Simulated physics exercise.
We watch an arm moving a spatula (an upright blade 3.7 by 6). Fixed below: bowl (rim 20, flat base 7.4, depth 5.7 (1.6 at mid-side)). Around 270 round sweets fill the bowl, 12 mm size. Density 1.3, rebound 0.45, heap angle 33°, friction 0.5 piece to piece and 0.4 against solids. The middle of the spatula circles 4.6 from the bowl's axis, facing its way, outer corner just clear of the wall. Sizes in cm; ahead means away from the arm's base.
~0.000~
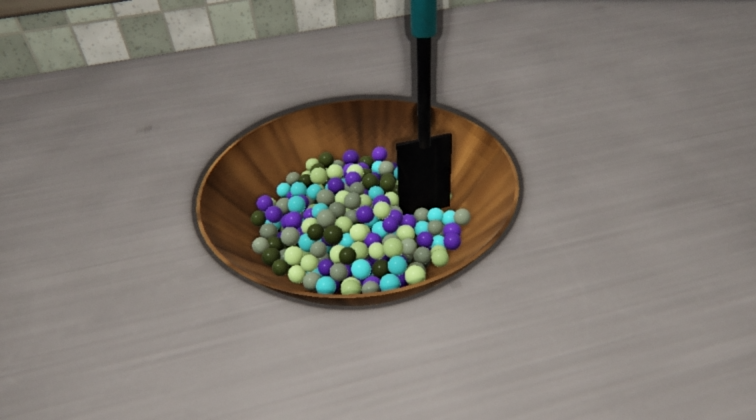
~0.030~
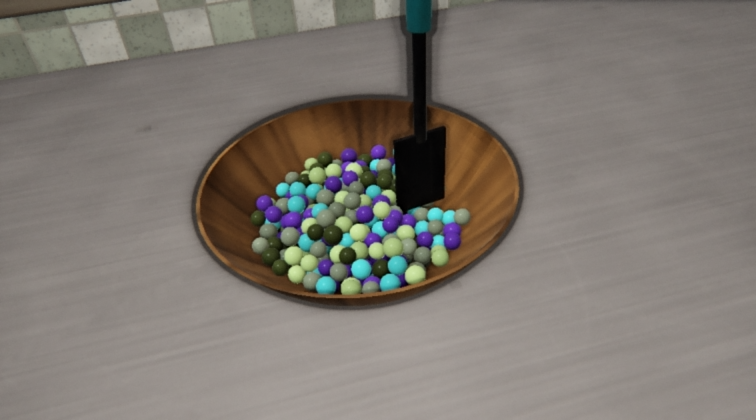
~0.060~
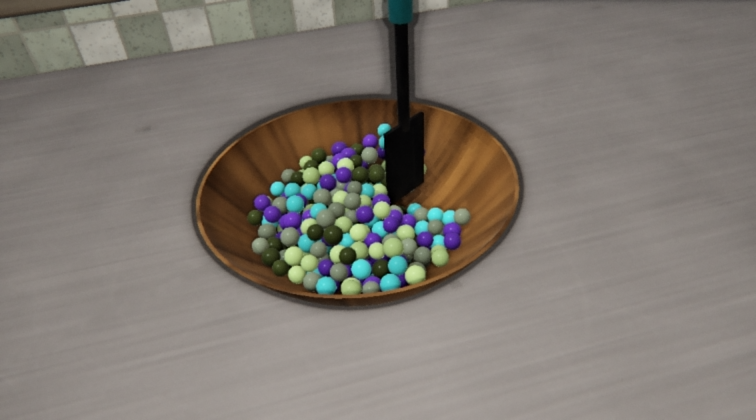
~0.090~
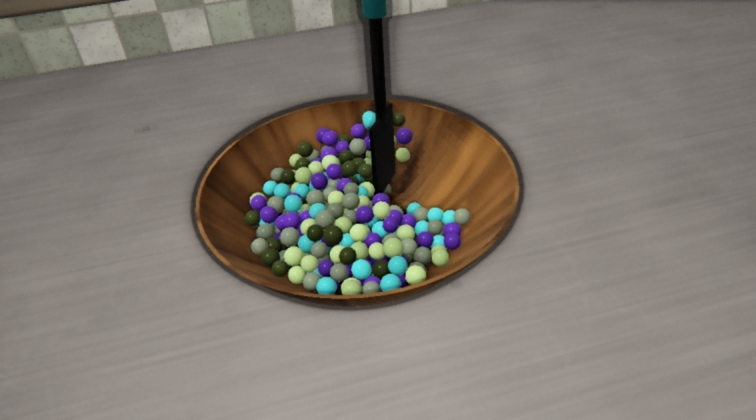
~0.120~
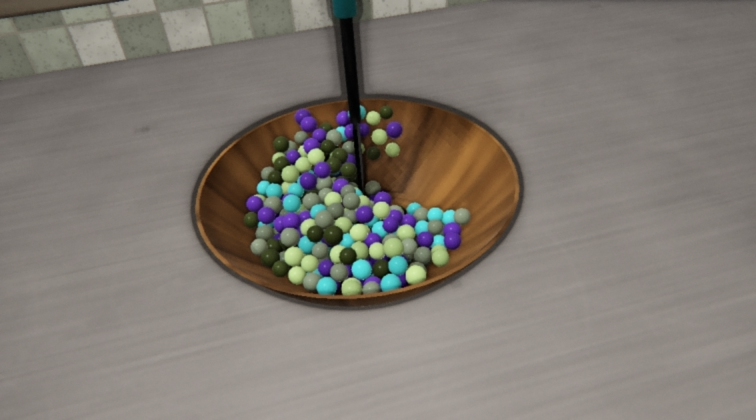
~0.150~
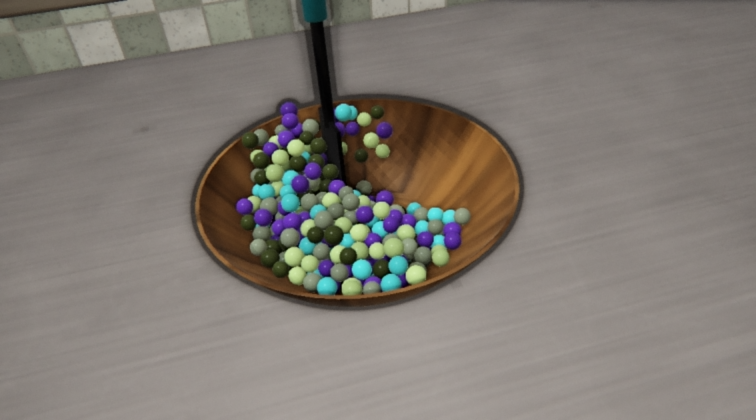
Black spatula with a teal handle sweeping leftward around the back of a wooden bowl, pushing small multicoloured balls into a heap.
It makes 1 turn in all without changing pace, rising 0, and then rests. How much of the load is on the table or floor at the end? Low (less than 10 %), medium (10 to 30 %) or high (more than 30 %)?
Share on the table or floor: Medium (10 to 30 %).
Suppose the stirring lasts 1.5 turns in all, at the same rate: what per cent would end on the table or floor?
In that case some 20 per cent.
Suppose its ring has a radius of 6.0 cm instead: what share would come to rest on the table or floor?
Then about 15 per cent.
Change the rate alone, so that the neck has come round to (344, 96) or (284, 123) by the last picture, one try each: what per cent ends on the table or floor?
About 10 and 40 per cent.
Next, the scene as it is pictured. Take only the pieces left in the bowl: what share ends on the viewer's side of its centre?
About 45 per cent.
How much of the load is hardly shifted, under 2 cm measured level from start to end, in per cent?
About 15 per cent.
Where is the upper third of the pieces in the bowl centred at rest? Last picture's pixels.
At about (407, 183).
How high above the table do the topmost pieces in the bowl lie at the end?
About 5.5 cm.
After 0.28 s, 197° round, highest piece 8 above the table; 259 in the bowl, 2 on the table or floor, 8 in flight or on the tool.
After 0.41 s, 296° round, highest piece 8 above the table; 238 in the bowl, 16 on the table or floor, 15 in flight or on the tool.
After 0.68 s, 0° round, highest piece 7 above the table; 230 in the bowl, 38 on the table or floor, 1 in flight or on the tool.
After 1.38 s, 0° round, highest piece 5 above the table; 230 in the bowl, 39 on the table or floor.
In the end, 230 in the bowl, 39 on the table or floor. That is 14 % on the table or floor.
